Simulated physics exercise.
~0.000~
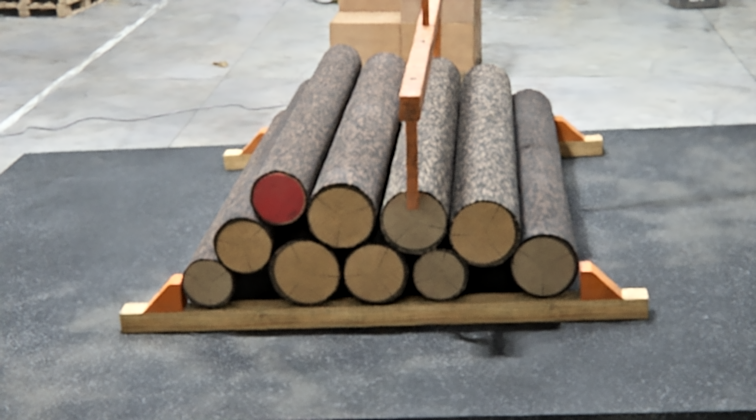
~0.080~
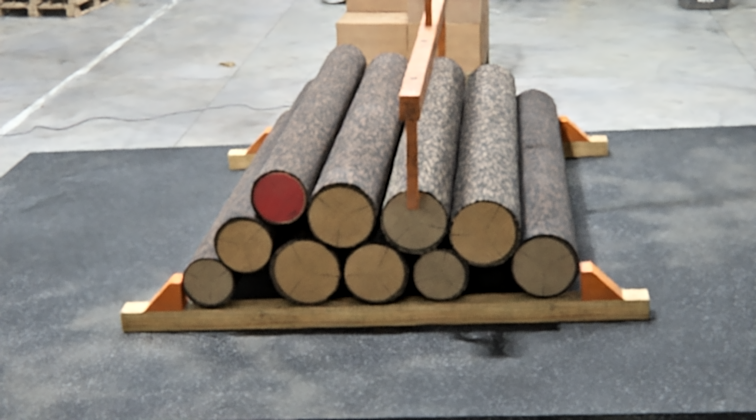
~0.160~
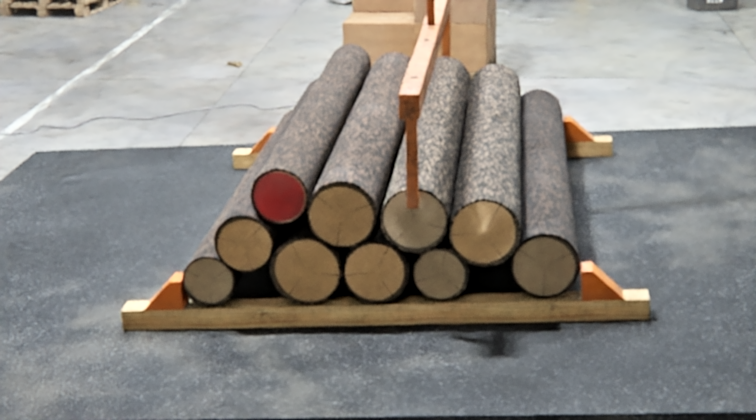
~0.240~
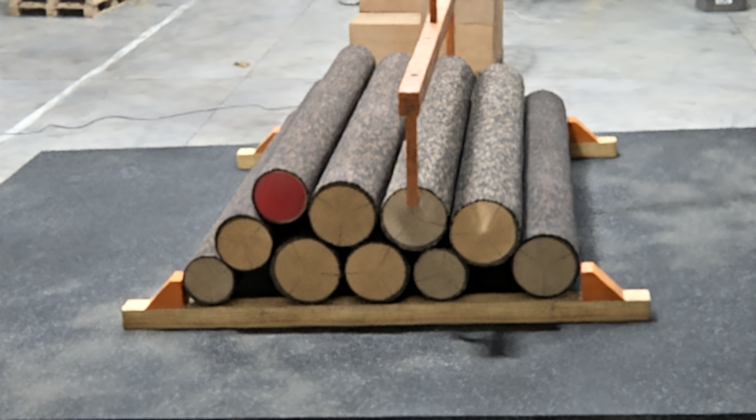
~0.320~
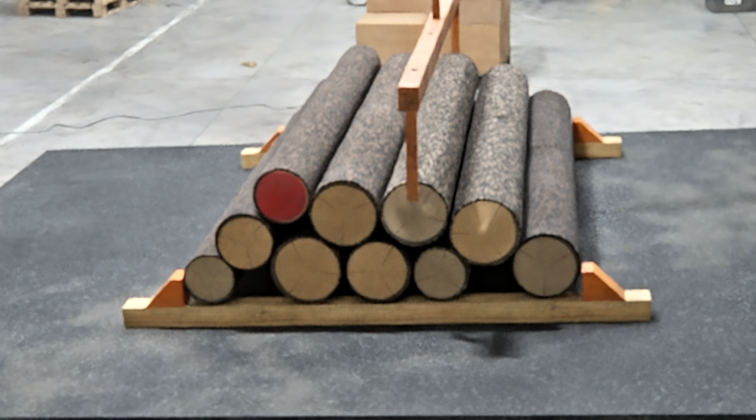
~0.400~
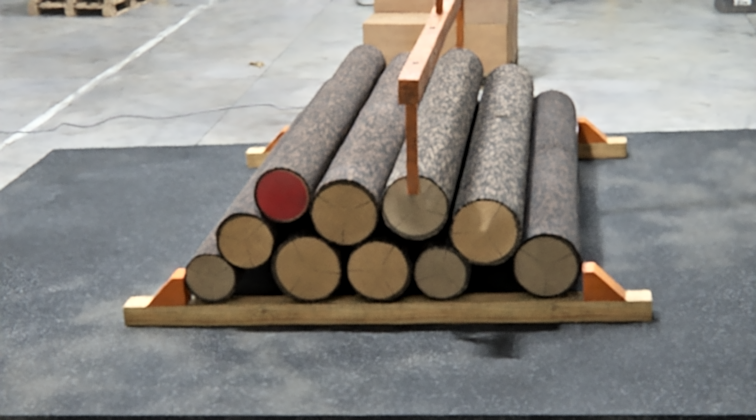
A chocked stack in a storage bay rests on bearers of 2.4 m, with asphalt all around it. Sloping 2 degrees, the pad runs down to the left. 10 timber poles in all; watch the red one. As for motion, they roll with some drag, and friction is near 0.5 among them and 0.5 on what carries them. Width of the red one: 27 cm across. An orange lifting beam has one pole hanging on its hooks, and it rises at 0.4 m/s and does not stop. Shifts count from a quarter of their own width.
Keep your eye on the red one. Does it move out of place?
I'd say red keeps its position in the end.
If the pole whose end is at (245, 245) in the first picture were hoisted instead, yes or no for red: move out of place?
For red, the answer then is affirmative.
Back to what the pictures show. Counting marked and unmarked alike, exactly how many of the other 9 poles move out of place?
The number is 0.
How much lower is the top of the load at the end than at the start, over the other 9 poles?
0 cm.
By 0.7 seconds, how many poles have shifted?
Tally by then: 0.
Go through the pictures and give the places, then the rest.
Red (278, 200); hooked one at (414, 222); the pad slopes 2° down to the left; 5 of the 10 form the bottom row, in the first frame.
Red (278, 199); hooked one at (414, 222), in the second frame.
Red (278, 198); hooked one at (414, 221), in the third frame.
Red (279, 198); hooked one at (414, 219), up 1 cm, in the fourth frame.
Red (280, 198); hooked one at (415, 214), up 3 cm, in the fifth frame.
Red (281, 197); hooked one at (415, 208), up 6 cm, in the sixth frame.
By 0.7 s, red is unmoved; 0 out of place.
Finally (1.1 s), red is unmoved; 0 out of place.
